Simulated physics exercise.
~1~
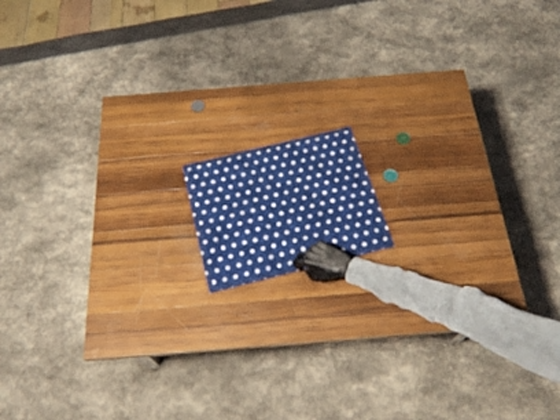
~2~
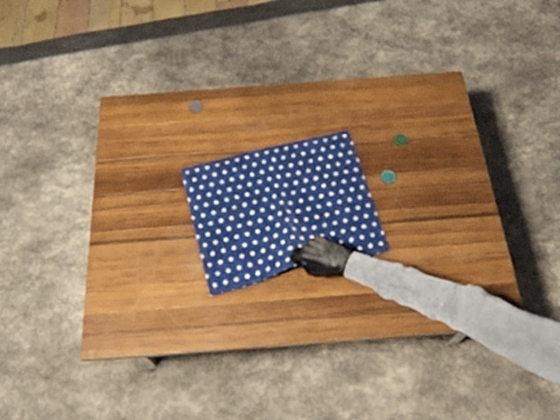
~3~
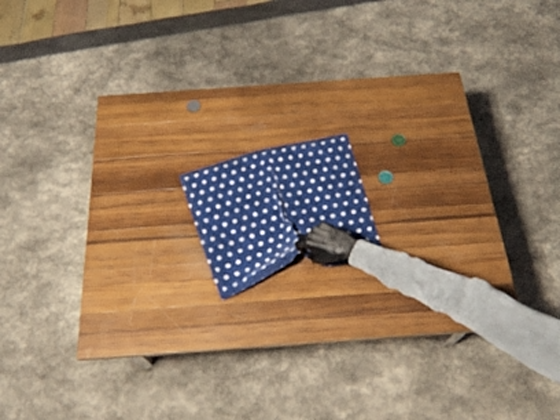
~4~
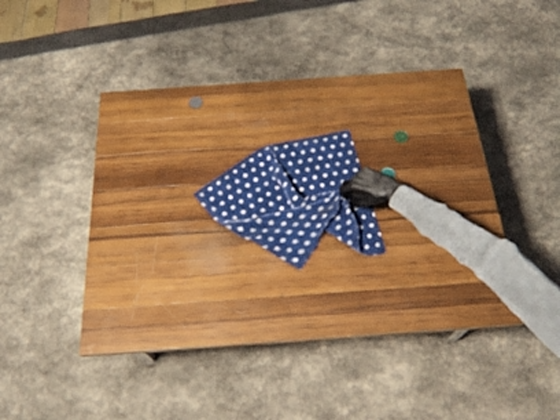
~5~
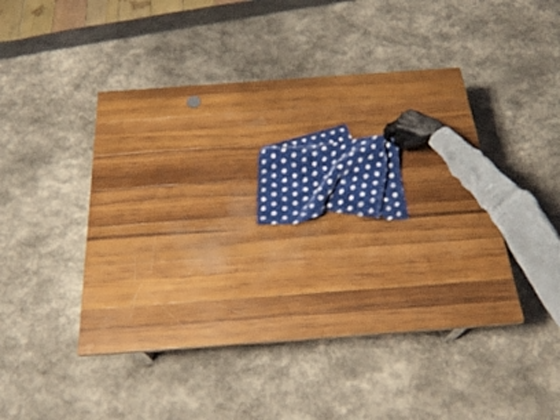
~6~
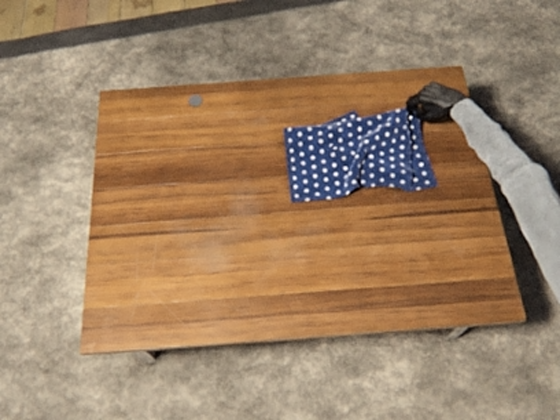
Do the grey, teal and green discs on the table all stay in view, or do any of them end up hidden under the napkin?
The teal and green discs both end up hidden under the napkin. The grey one still shows at the upper left of the table.
On a wooden table standing on a mottled grey floor, a blue napkin with white dots lies spread out, with a small grey disc to its upper left and a green and a teal one to its right. A dark-gloved hand in a pale sleeve pinches the near edge and draws it inward, rumpling the cloth. The hand then drags the napkin right and upward, folding it into a bunch as it goes. The cloth slides over the teal and green discs. It ends crumpled near the upper right edge, the hand at its corner, while the grey disc remains in view.
